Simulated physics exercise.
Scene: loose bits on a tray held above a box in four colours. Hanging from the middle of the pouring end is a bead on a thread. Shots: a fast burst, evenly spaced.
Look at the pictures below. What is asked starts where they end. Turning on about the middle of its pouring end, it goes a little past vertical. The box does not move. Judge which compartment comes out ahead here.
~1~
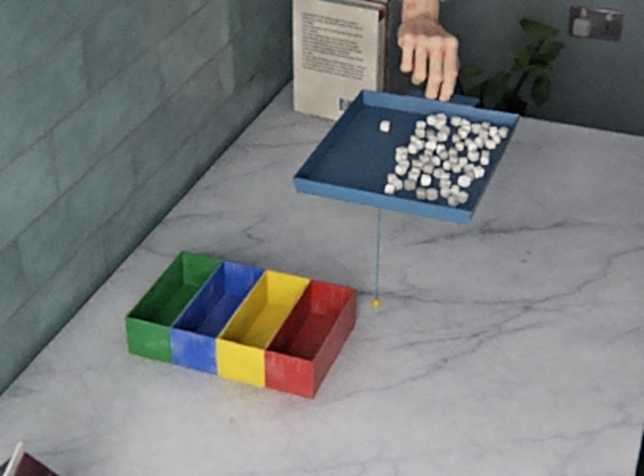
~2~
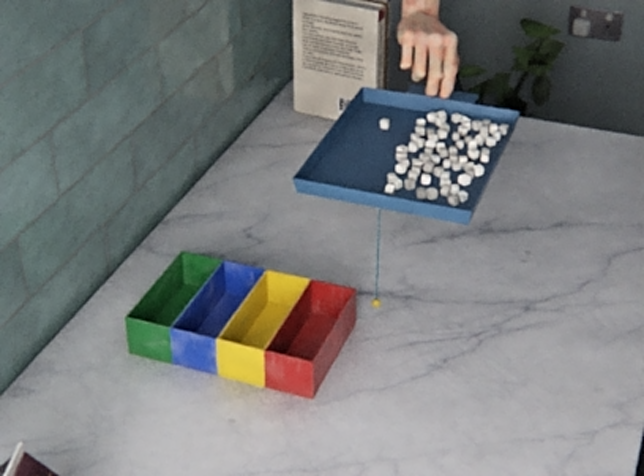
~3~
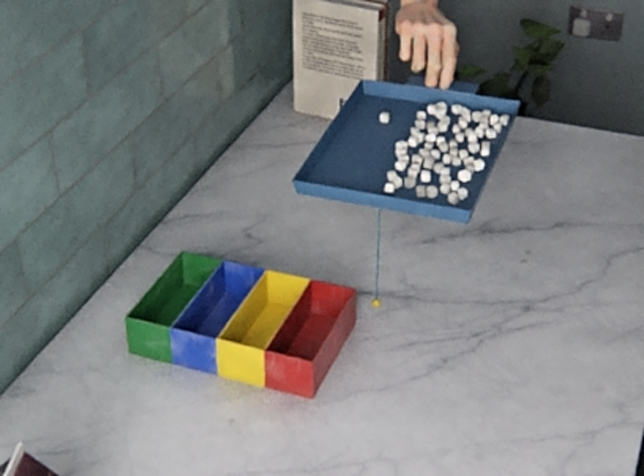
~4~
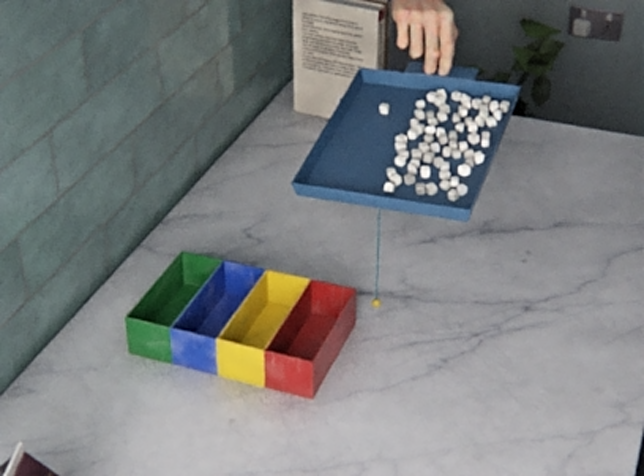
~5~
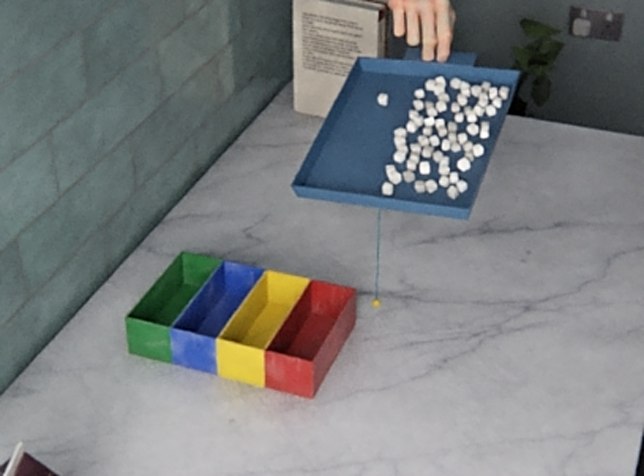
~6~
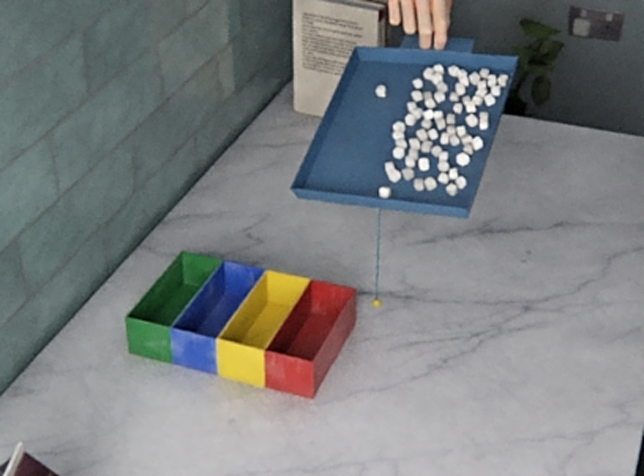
I would say the red compartment.
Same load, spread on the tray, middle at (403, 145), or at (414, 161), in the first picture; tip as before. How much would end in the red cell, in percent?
Roughly 50 % and then 40 %.
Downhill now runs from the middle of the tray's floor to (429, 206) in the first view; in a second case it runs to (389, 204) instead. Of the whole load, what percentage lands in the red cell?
Shares: About 0 in a hundred, then about 10 in a hundred.
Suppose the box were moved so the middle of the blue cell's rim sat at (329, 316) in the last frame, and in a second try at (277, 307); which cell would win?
So the first one goes to that blue cell and the second to the yellow one.
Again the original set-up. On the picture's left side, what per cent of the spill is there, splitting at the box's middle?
I'd put it at close to 10 per cent.
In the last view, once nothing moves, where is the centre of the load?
Somewhere close to (309, 376) in the last picture.
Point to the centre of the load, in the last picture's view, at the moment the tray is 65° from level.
I'd put the middle of the pieces at roughly (374, 188).
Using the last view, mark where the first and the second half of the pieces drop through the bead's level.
(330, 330) for the early half, (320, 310) for the late half.
Just after the last frame, tray tipped steeply; every one on the tray.
A moment on, tray tipped past a quarter turn; the larger part on the tray; about a tenth in the red cell; just a few in the yellow cell; about a tenth falling or outside the box.
Further on, tray tipped past a quarter turn; roughly a third in the red cell; about a tenth in the yellow cell; just a few in the blue cell; roughly half falling or outside the box.
When it is over, tray tipped past a quarter turn; roughly a third in the red cell; about a tenth in the yellow cell; just a few in the blue cell; not one in the green cell; roughly half outside the box.
